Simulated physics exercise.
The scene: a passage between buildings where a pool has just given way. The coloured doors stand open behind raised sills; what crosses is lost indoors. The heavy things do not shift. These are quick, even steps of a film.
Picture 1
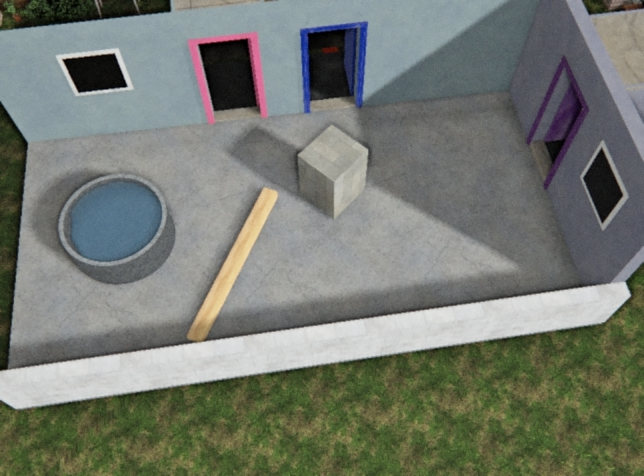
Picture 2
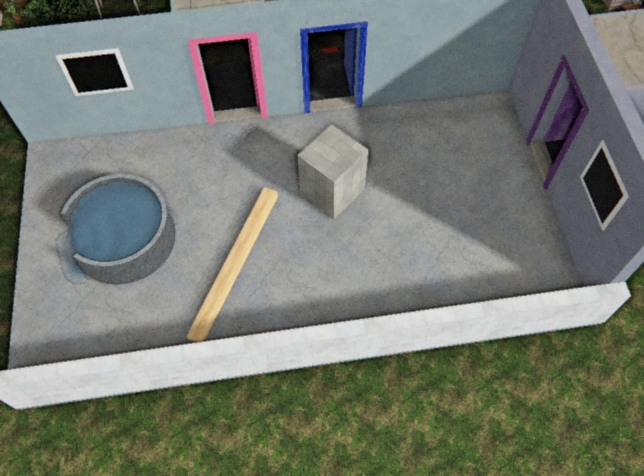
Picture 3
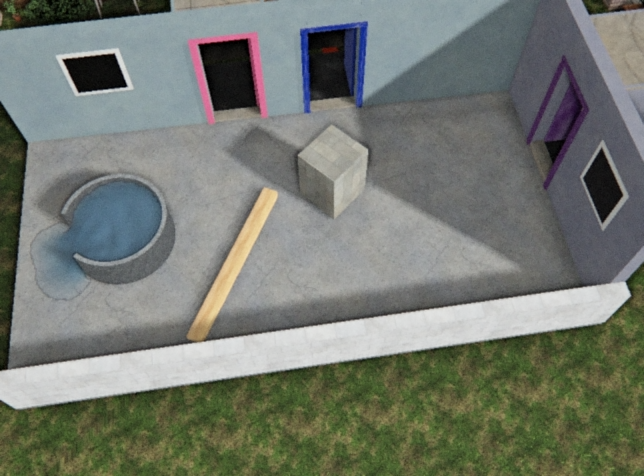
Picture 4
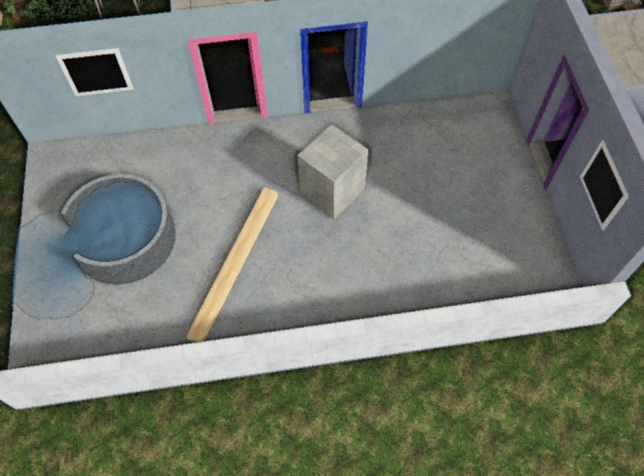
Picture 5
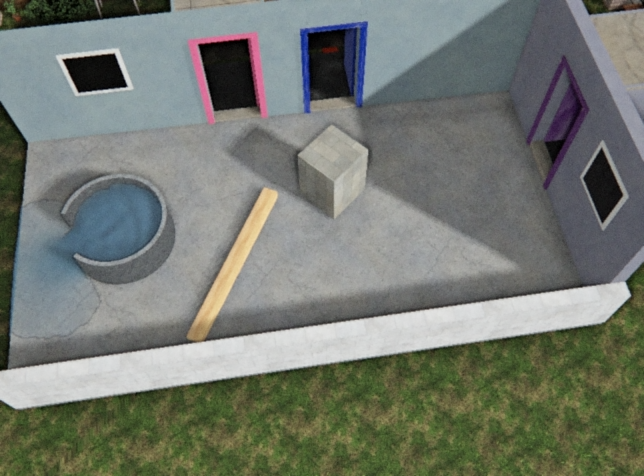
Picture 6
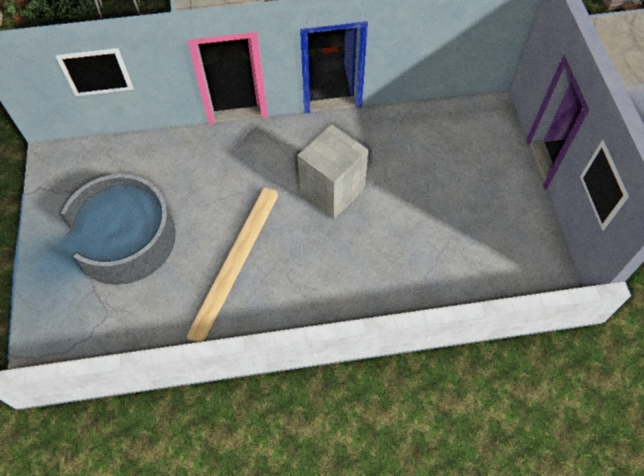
In the video, a round pool of still water in a walled courtyard opens on its left side, and water pours out, spreading across the grey floor toward the front wall, while the wooden plank and concrete block stay still.
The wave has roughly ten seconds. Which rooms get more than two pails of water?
In the end: The pink door holds within the limit; the purple door holds within the limit; the blue door holds within the limit.
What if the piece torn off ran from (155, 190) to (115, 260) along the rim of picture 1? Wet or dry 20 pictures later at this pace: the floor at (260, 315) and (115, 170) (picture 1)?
One after the other: Flooded, not flooded.
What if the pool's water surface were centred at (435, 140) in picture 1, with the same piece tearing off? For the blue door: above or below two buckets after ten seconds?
Then: The blue door is over.
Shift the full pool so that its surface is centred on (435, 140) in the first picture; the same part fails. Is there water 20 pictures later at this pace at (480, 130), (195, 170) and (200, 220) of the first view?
In that order: Clear, awash, free of water.
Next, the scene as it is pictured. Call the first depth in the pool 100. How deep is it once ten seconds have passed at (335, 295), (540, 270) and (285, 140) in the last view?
Roughly 0, 0 and 0 per cent, in turn.
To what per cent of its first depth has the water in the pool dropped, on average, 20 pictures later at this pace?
Near 30 in a hundred.
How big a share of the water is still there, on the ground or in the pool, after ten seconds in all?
Roughly 18 per cent.
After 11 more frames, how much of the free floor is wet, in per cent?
Near 5 in a hundred.
A moment on, water covers 5 % of the floor; the pink door not reached, the purple door not reached, the blue door not reached.
Next, water covers 5 % of the floor; the pink door not reached, the purple door not reached, the blue door not reached.
Then, water covers 5 % of the floor; the pink door not reached, the purple door not reached, the blue door not reached.
Later, water covers 5 % of the floor; the pink door not reached, the purple door not reached, the blue door not reached.
In the end, water covers 5 % of the floor; the pink door not reached, the purple door not reached, the blue door not reached.
